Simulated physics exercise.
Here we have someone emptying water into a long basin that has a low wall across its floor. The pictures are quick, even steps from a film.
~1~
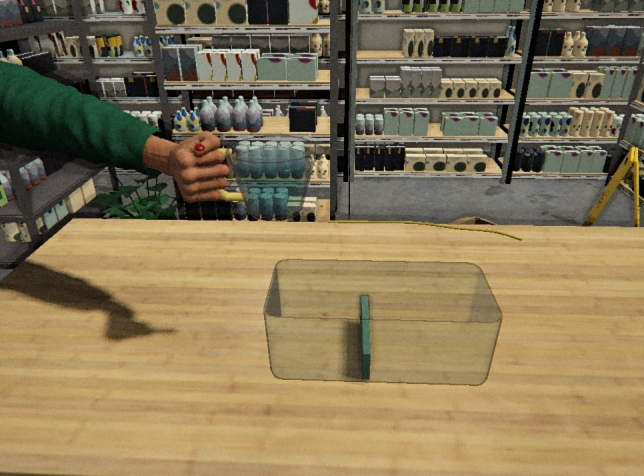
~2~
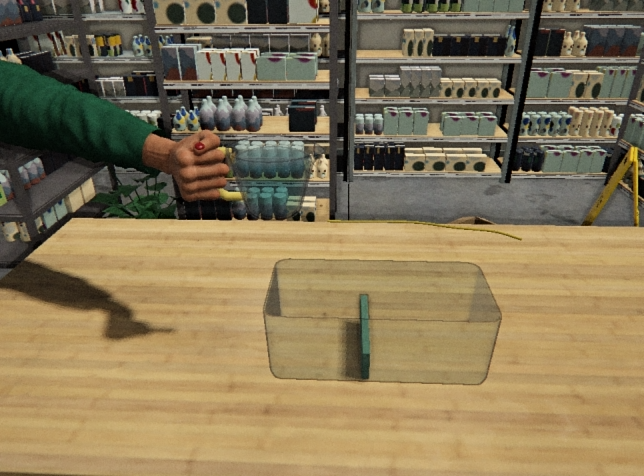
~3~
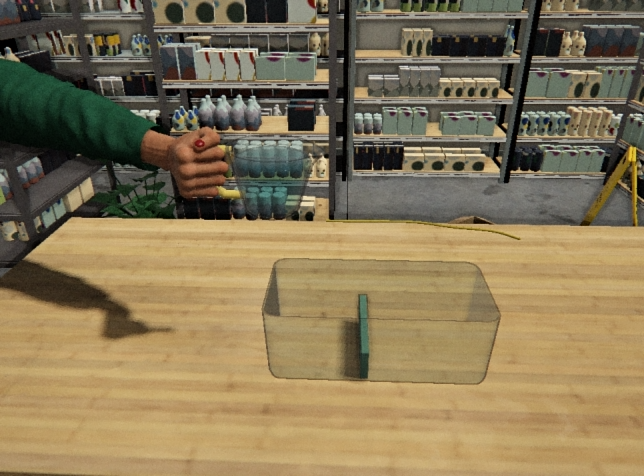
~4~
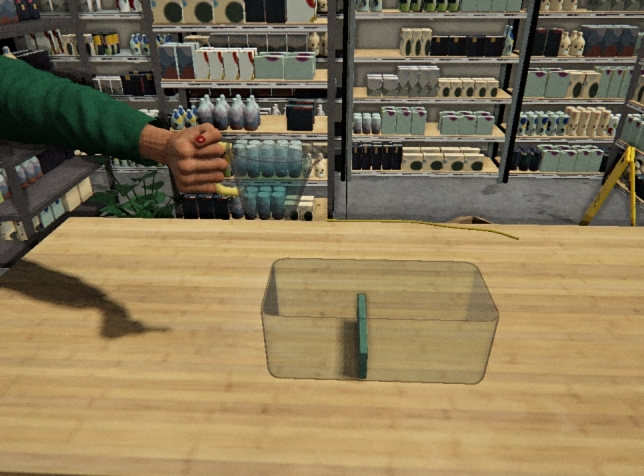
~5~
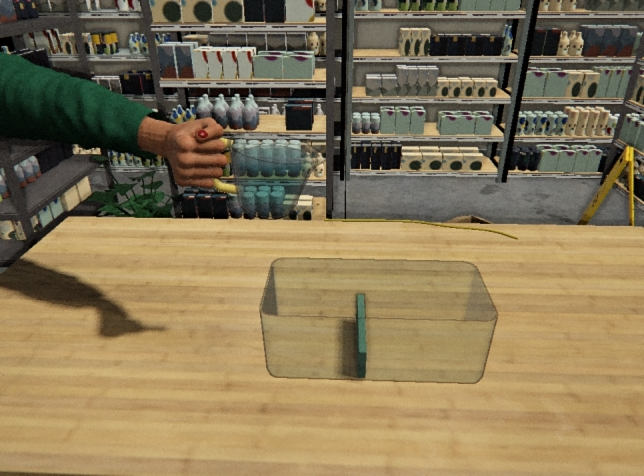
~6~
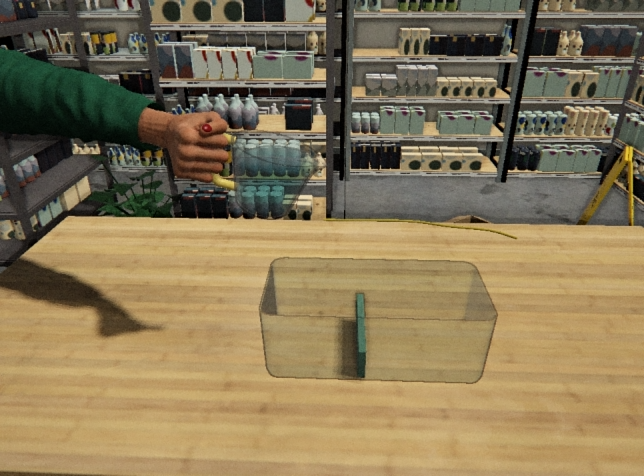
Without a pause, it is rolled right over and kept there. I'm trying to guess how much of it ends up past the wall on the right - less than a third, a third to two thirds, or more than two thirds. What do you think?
I expect what gathers right of the wall to fall within one third to two thirds.
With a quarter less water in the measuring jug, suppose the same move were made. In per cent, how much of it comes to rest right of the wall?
Roughly 20 in a hundred.
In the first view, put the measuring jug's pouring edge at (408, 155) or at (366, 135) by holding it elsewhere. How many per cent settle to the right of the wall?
Roughly 90 per cent, then roughly 90 per cent.
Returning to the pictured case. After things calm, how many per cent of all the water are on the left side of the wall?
It comes to 55 per cent or so.
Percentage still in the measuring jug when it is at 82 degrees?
My estimate is close to 45 percent remaining.
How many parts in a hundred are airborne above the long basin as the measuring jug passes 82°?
Around 35 percent.
A moment on, the measuring jug is tipped on its side and 46 per cent is still to pour, 2 is left of the wall and 15 right of it.
Next, the measuring jug is tipped right over and 2 per cent is still to pour, 49 is left of the wall and 42 right of it.
Then the measuring jug is tipped right over and 0 per cent is still to pour, 55 is left of the wall and 44 right of it.
Later the measuring jug is tipped right over and 0 per cent is still to pour, 55 is left of the wall and 44 right of it.
Finally, 55 per cent lies left of the wall, 44 right of it and 1 outside.
